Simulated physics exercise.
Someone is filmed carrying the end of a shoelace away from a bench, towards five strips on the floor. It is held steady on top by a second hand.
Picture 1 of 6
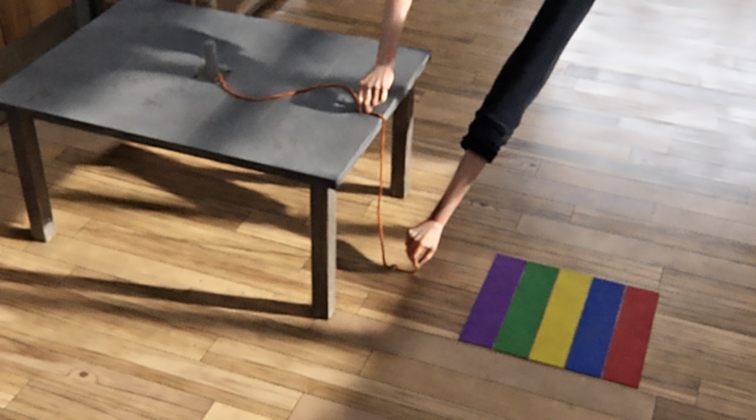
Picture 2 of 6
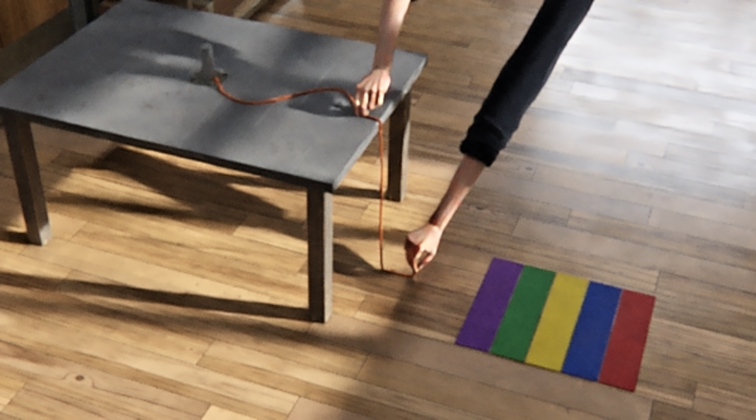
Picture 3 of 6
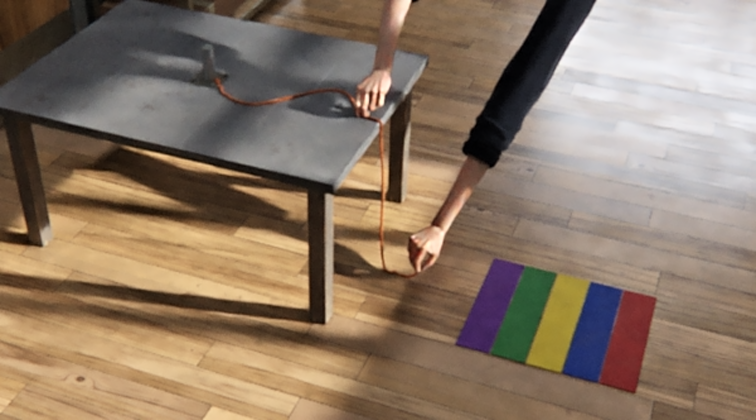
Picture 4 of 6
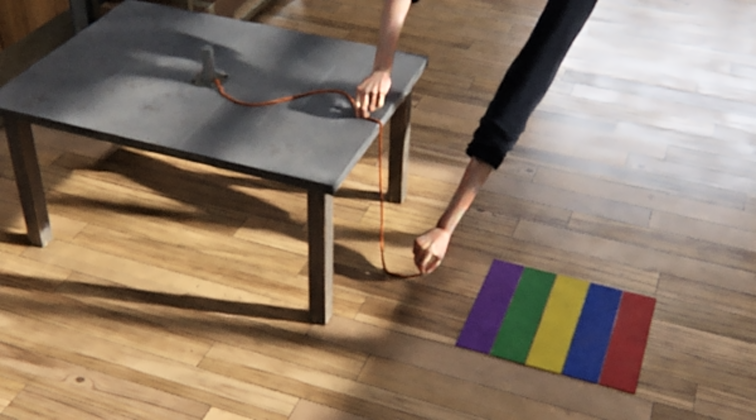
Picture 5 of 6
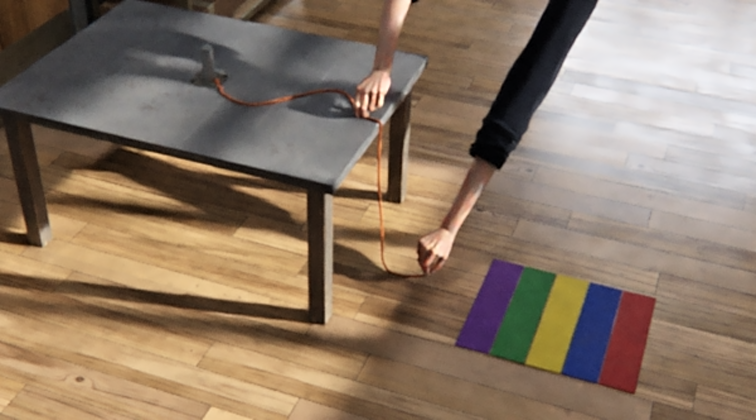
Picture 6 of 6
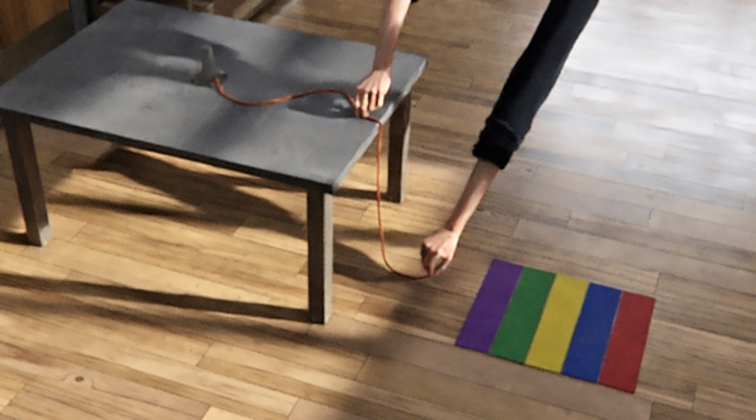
On a wooden plank floor in patchy sunlight, seen from above at an angle, a dark grey bench stands at the left. An orange shoelace runs from a small upright piece across its top and over the right edge, while purple, green, yellow, blue and red strips lie side by side at the lower right. One hand stays at the bench's edge as the other, dark-sleeved, draws the lace's low end slightly rightward.
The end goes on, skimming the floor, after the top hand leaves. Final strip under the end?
Blue.
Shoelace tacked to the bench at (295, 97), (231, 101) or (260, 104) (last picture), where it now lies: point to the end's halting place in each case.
Results: (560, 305); (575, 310); (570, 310).
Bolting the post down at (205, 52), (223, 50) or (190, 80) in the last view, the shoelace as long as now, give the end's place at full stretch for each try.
In order, near (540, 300), (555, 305) and (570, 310).
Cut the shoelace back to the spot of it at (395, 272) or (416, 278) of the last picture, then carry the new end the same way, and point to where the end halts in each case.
Case by case it comes to about (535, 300) and then about (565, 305).
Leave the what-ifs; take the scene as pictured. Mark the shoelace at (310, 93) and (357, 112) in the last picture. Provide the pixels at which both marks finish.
(335, 107) for the first, (403, 140) for the second.
A little later, end near (528, 297); over green.
Next, end near (569, 308); over yellow.
When it is tight, end near (594, 314); over blue. The blue one.
